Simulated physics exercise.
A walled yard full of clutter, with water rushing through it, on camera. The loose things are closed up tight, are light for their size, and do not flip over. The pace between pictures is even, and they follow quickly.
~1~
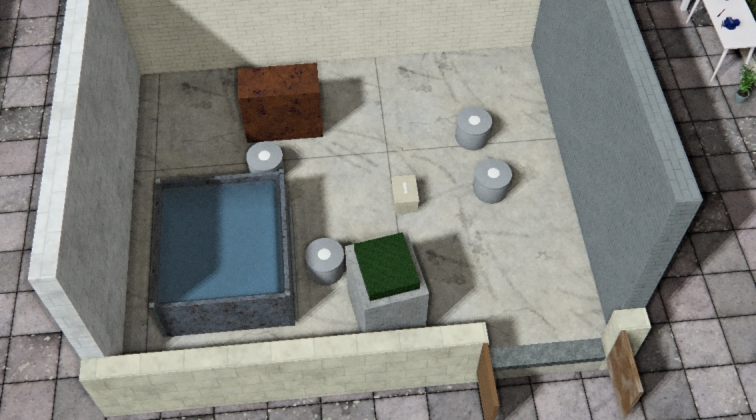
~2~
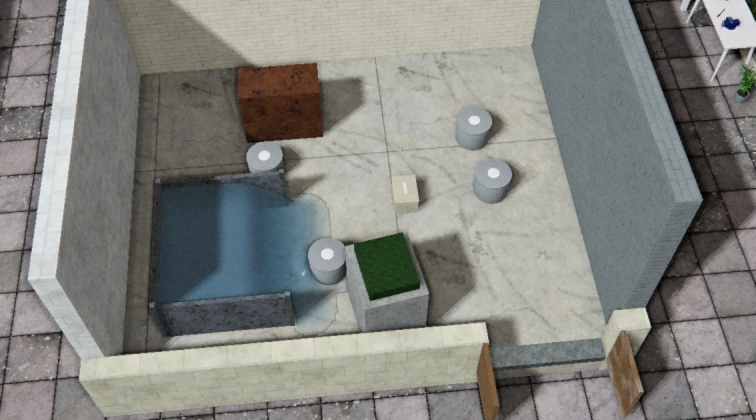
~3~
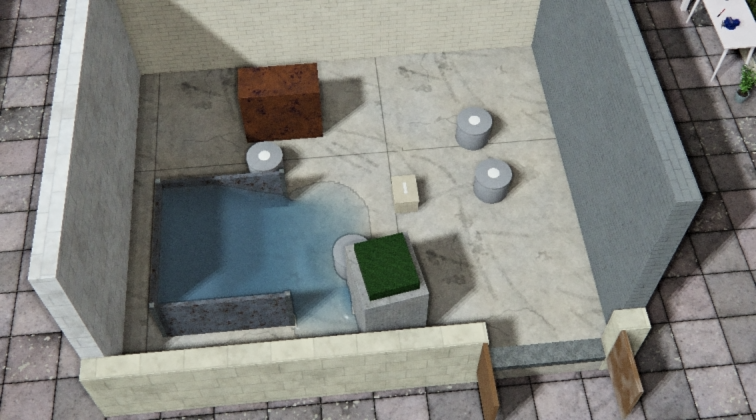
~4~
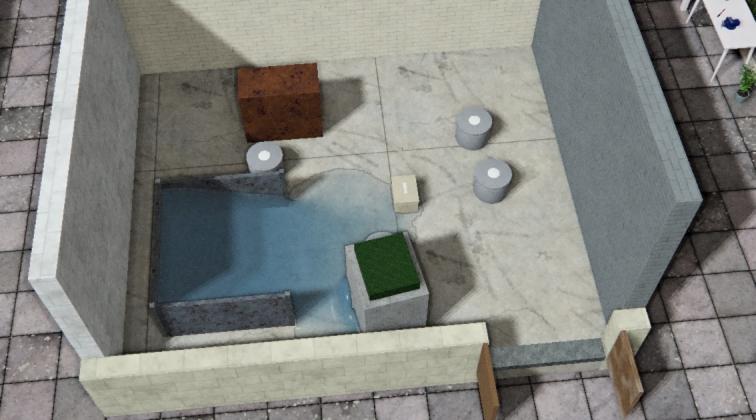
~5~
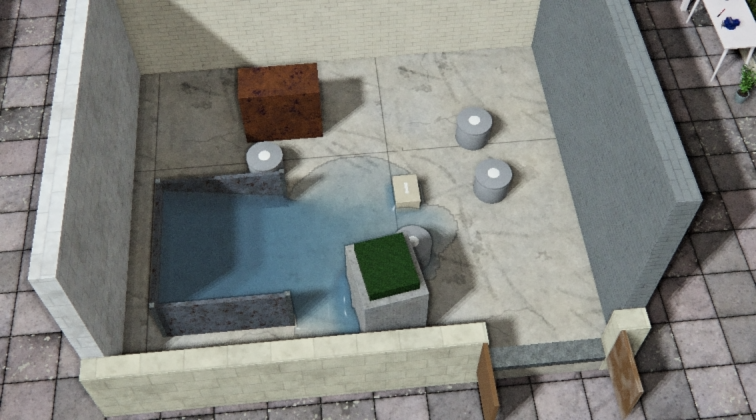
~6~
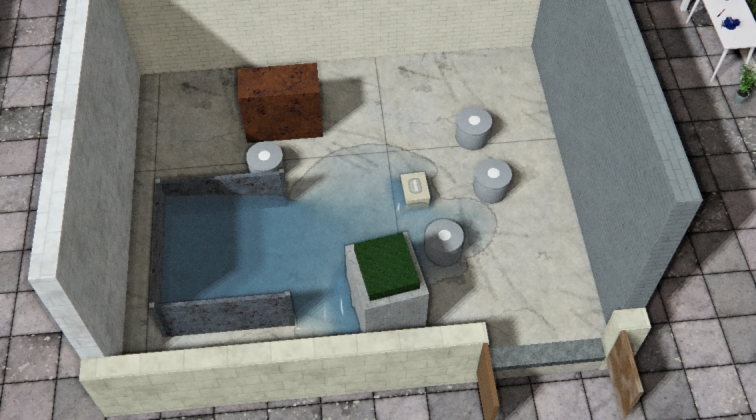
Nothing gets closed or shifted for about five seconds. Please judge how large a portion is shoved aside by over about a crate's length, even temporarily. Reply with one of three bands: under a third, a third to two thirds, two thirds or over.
Two thirds or over.
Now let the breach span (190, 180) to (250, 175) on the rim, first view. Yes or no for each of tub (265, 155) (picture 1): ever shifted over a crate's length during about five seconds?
The way I see it, it made the full stretch.
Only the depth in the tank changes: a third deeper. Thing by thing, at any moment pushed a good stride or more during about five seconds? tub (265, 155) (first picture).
Lab note - result: Stayed below that mark.
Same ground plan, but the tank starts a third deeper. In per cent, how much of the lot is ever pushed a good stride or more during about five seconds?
Share moved: Approx. 80 percent.
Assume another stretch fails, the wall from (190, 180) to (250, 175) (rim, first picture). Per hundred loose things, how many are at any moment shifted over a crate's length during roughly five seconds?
Close to 40 %.
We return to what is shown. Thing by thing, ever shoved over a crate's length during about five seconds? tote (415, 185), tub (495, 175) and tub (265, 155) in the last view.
Item one gets that far, item two gets that far, item three never gets that far.
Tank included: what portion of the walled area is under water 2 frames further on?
40 per cent.
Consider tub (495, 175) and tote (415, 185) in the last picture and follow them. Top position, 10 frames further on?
Near (545, 116) and (524, 102).
A moment on, 2 of 5 are well off their spots; 0 afloat.
Next, 4 of 5 are well off their spots; 3 afloat.
Later, 4 of 5 are well off their spots; 3 afloat.
In the end, 4 of 5 are well off their spots, and 4 have been at some point; 1 afloat.
